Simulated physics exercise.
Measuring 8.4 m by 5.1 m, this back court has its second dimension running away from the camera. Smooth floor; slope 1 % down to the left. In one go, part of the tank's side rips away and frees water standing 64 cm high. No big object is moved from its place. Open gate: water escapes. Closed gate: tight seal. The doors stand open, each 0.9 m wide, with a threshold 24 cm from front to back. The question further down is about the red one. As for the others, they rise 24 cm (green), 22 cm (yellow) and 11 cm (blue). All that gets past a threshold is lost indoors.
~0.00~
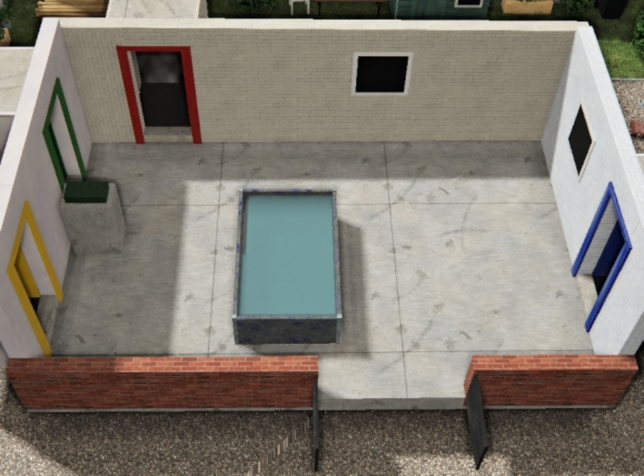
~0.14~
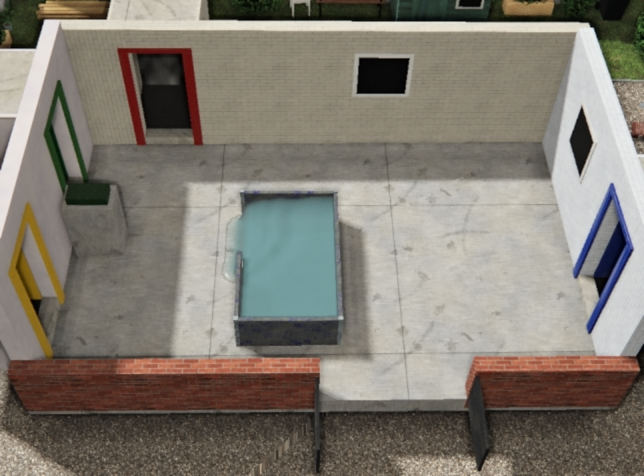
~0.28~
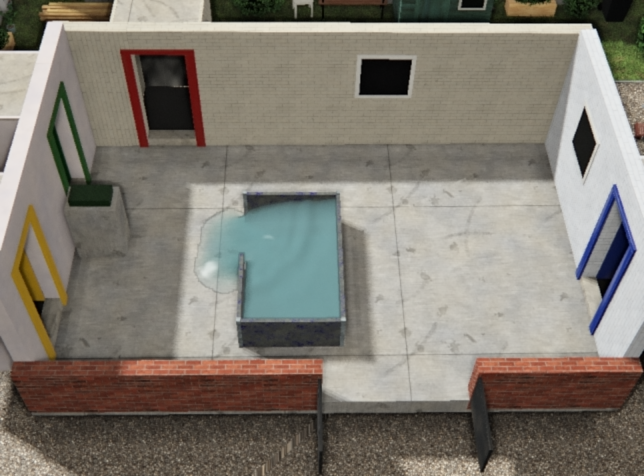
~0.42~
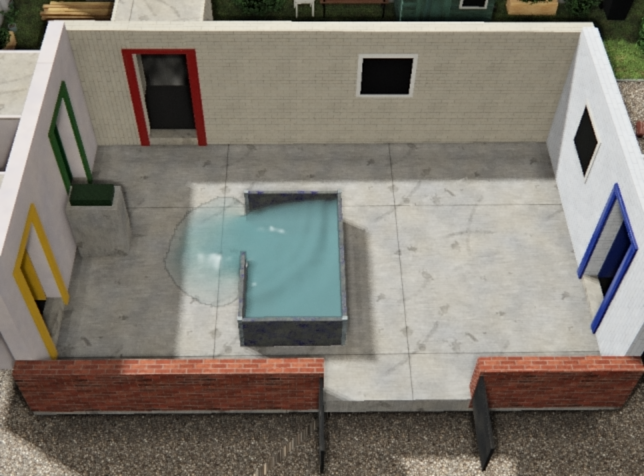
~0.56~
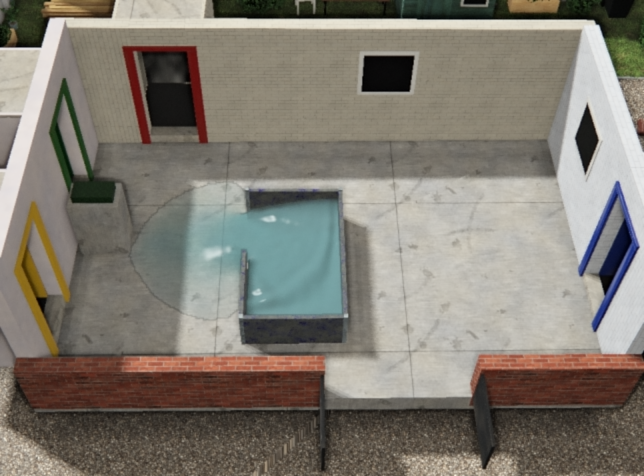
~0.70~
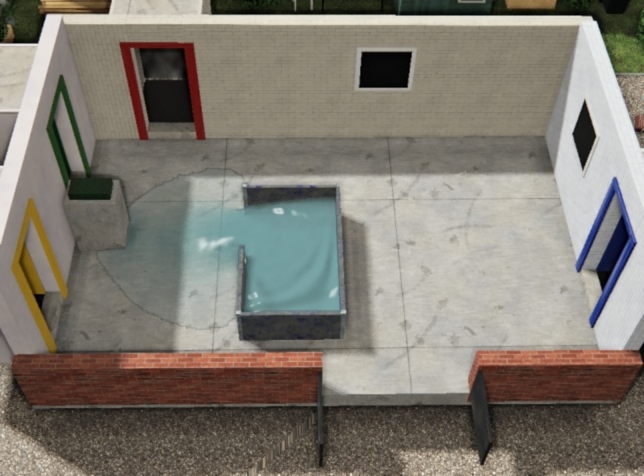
A rectangular tank of blue-green water stands in the middle of a grey-floored walled court, seen from high above the low red brick front wall. A red-framed doorway is at the back left, green and yellow ones on the left, a blue one on the right. The tank's left side breaks open and water pours out, spreading leftward in a widening rounded sheet, while the view shifts very slightly.
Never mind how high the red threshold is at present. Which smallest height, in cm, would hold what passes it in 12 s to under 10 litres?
It would have to be roughly 15 cm high.
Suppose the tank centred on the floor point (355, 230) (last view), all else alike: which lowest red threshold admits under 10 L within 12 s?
You'd need some 18 cm.
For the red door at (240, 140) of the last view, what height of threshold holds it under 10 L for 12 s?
6.5 cm.
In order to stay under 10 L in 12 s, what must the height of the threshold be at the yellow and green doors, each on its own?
Close to 19 cm (yellow) and close to 26 cm (green).
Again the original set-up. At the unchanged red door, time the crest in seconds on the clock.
Crest at t of about 2.8 s.
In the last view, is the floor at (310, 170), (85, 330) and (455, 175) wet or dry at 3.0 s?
First bone-dry, second wet through, third bone-dry.
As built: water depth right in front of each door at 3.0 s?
Depths in cm: Green 24, yellow 18, blue 0, red 19.
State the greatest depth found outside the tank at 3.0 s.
Max depth: Around 34 cm.
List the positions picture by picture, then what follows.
In the first frame, the tank at (287, 253) is whole and still, 64 cm deep; the red door at (163, 102) is dry.
In the second frame, the front is at (229, 276), 0.2 m from the gap at (244, 242); 0.2 m2 of floor is wet, 64 cm left at the back.
In the third frame, the front is at (199, 269), 0.8 m from the gap at (247, 243); 1.0 m2 of floor is wet, 64 cm left at the back.
In the fourth frame, water pours out at (248, 243) and has run 1.3 m, to (172, 268); about 8 cm deep outside, 61 cm at the back.
In the fifth frame, the front is at (137, 260), 1.9 m from the gap at (249, 240); 3.5 m2 of floor is wet, 54 cm left at the back.
In the sixth frame, the gap is at (247, 237), the front 2.4 m out at (103, 254); the back of the tank holds 55 cm; 1.1 m in a straight line remain to the red door at (166, 99).
After 1.4 s water covers 25 % of the floor, deepest (36 cm) near (130, 240); it has not reached the red door.
After 3.0 s water covers 30 % of the floor, deepest (34 cm) near (117, 192); 19 cm at the red door, 3 litres in over its 17 cm threshold.
After 12.0 s water covers 95 % of the floor, deepest (11 cm) near (48, 383); 8 cm at the red door, 6 litres in over its 17 cm threshold.
At the red door as built, the water arrived by 1.6 s and peaked near 21 cm at 2.8 s.
Run again over the same 12 s with other heights there, 23 litres in over 13 cm, 5 litres over 17.5 cm. The limit of 10 litres is kept from about 15 cm up.
